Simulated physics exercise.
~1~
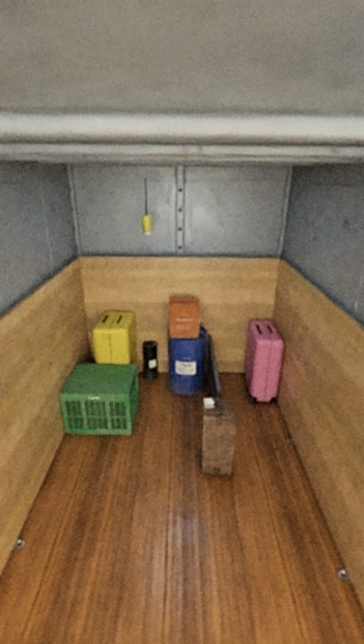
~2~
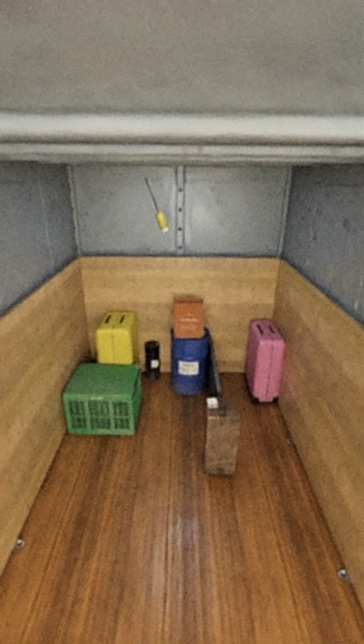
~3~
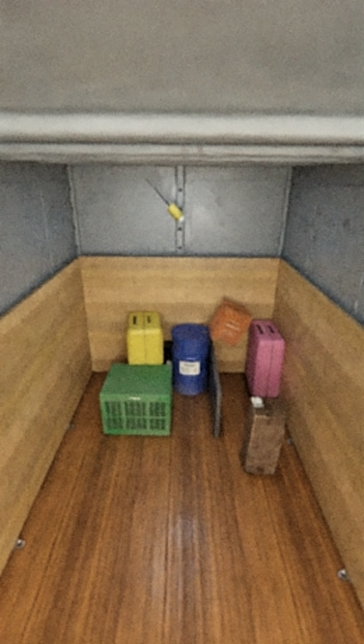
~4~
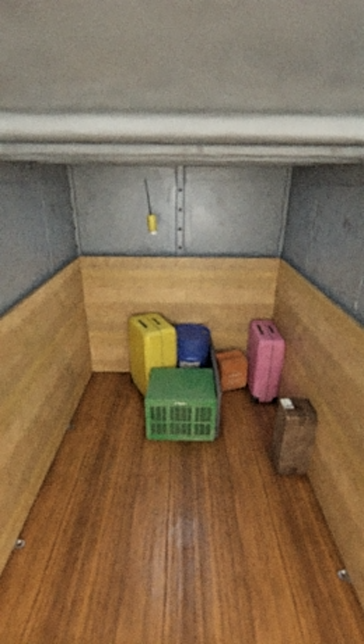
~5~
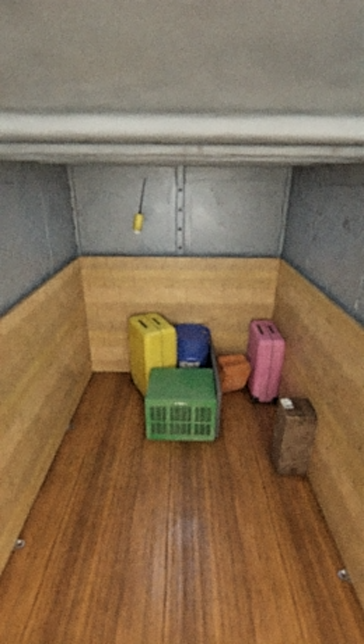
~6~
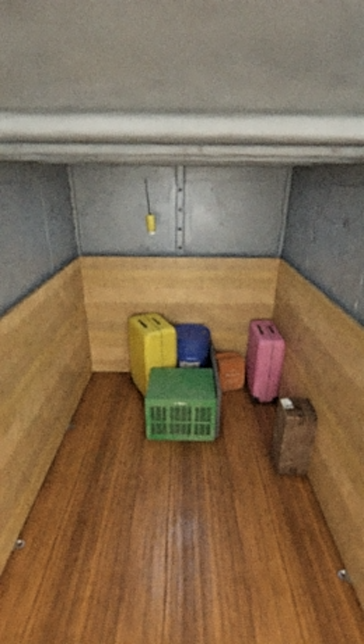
Orange box dropping off a blue drum as crate, brown box and yellow case slide right in a van, then settling.
